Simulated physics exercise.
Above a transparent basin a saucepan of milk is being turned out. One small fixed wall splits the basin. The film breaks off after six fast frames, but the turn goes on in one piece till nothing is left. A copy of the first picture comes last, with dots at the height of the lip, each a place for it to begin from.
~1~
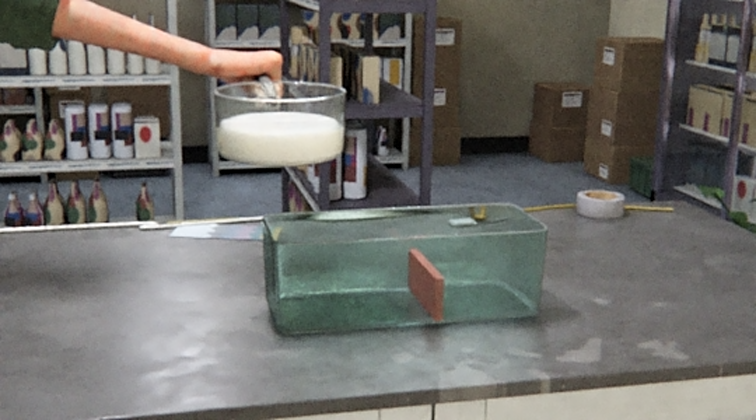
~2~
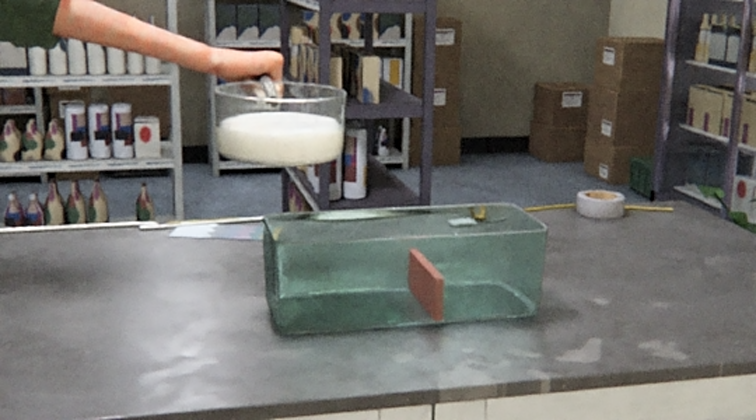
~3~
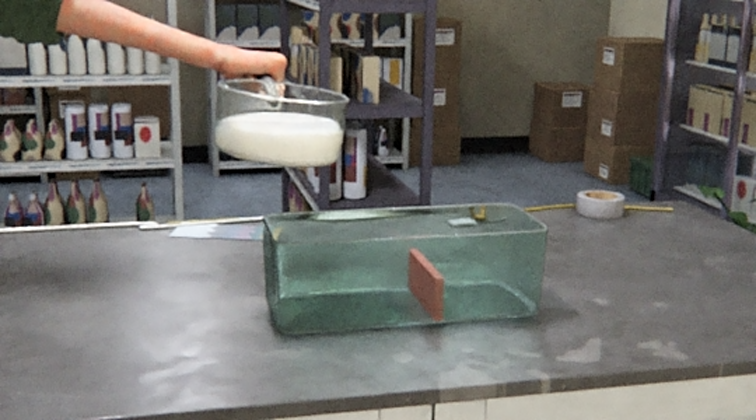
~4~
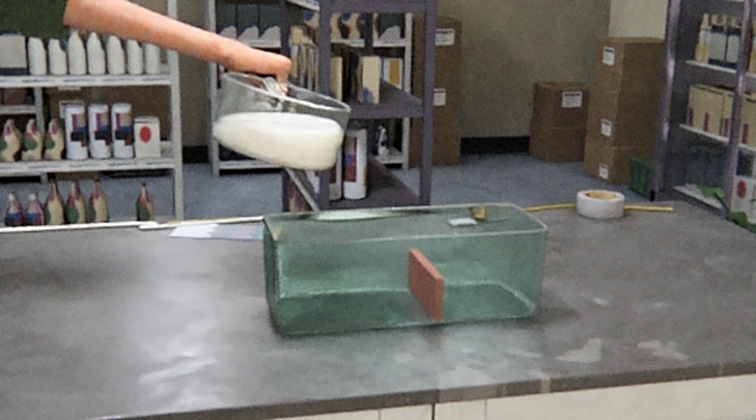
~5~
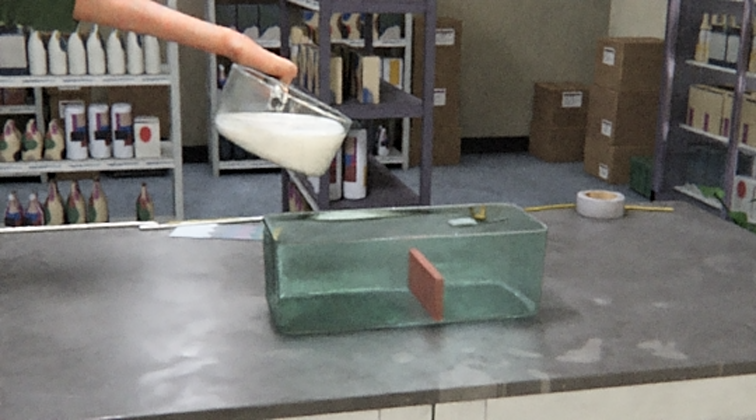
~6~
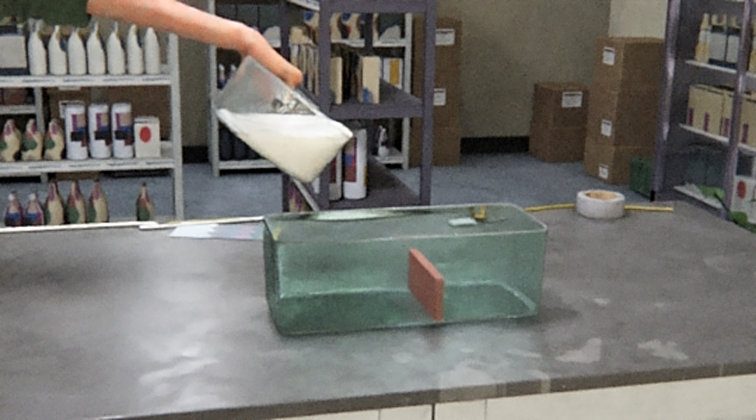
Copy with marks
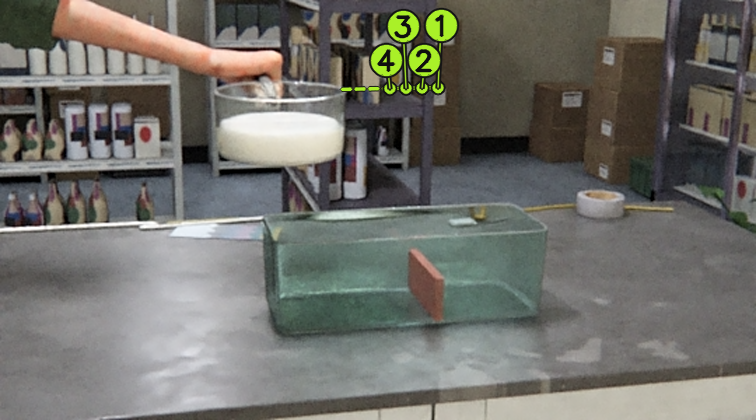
A hand held a clear glass container of milk above a transparent basin with a small reddish wall inside, then tilted it steadily to the right until the milk reached over its lip.
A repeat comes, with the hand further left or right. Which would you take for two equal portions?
Dot 3 does it best.
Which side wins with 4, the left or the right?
The left side.
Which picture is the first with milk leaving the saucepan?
Picture 6.
On the marked copy, 1 at (438, 87); 2 at (422, 88); 3 at (406, 88); 4 at (389, 88).
For dot 1, about 14 % ends left of the wall and 86 % right of it.
For dot 2, about 35 % ends left of the wall and 65 % right of it.
For dot 3, about 49 % ends left of the wall and 50 % right of it.
For dot 4, about 71 % ends left of the wall and 28 % right of it.
